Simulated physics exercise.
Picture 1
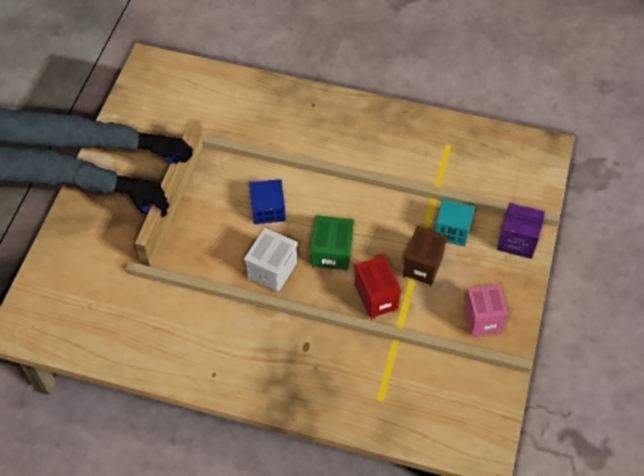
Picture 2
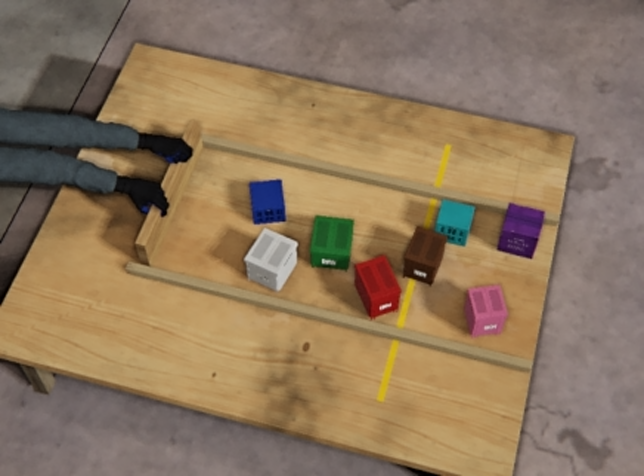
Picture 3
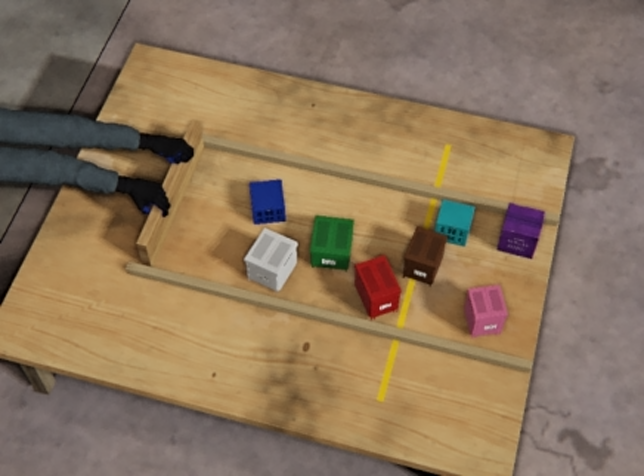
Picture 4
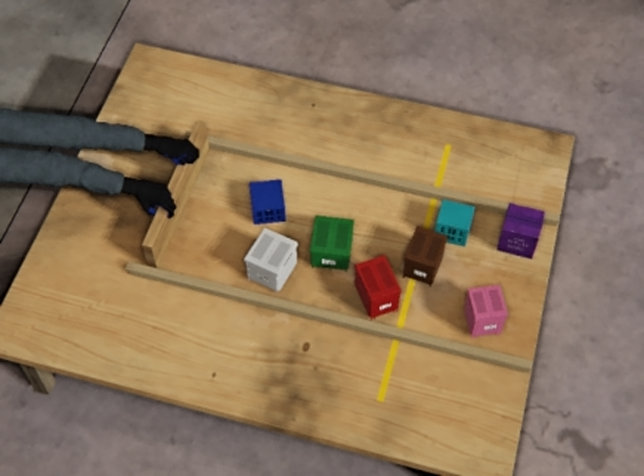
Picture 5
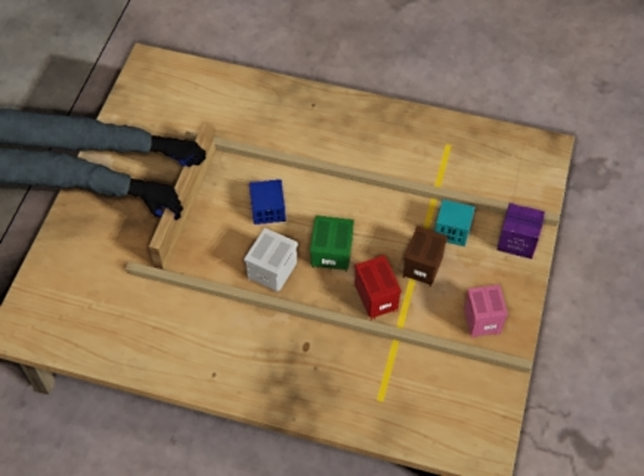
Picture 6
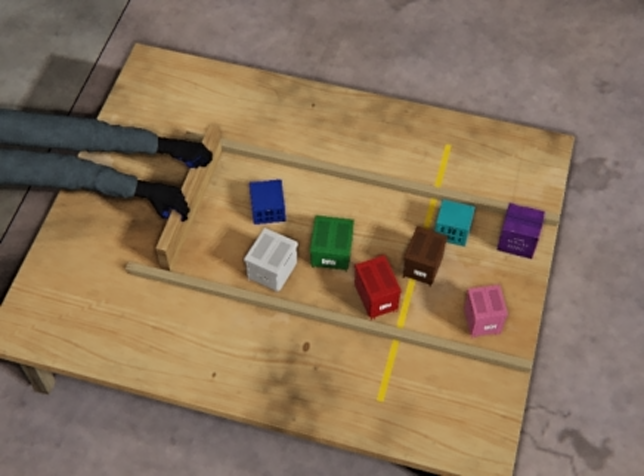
A wooden plank, held by gloved hands, slides slightly right while the boxes stay still.
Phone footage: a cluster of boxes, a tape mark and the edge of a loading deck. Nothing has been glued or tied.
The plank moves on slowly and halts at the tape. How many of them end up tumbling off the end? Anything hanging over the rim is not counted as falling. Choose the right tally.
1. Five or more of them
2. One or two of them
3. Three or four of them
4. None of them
None of them (4).
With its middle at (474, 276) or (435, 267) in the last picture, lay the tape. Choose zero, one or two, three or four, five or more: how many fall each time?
Either one or two; not one.
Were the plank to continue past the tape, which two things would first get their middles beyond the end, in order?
Listed earliest first, it's the brown tote and then the pink tote.
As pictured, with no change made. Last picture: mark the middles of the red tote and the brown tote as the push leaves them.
Approximately (460, 315) for one, approximately (509, 273) for the other.
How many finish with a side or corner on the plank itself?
The answer is 2.
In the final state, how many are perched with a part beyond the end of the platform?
So the number is 0.
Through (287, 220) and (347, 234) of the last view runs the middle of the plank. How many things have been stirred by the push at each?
Well, it's 3 at the first one and 5 at the second.
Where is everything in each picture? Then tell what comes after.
In the first frame, purple box (521, 231); pink tote (485, 312); turquoise crate (454, 223); plank (171, 193); tape (417, 263).
In the second frame, pink tote (485, 312); blue crate (268, 202).
In the third frame, turquoise crate (454, 223); red tote (377, 288).
In the fourth frame, purple box (521, 231); white tote (272, 261).
In the fifth frame, pink tote (485, 312); plank (184, 196).
In the sixth frame, purple box (521, 231); pink tote (485, 312); turquoise crate (454, 223); plank (191, 198); tape (417, 263).
Soon after, none off yet; purple box at rest near (521, 231); pink tote at rest near (485, 312); turquoise crate at rest near (454, 223).
In the end, the number that fall off is zero.
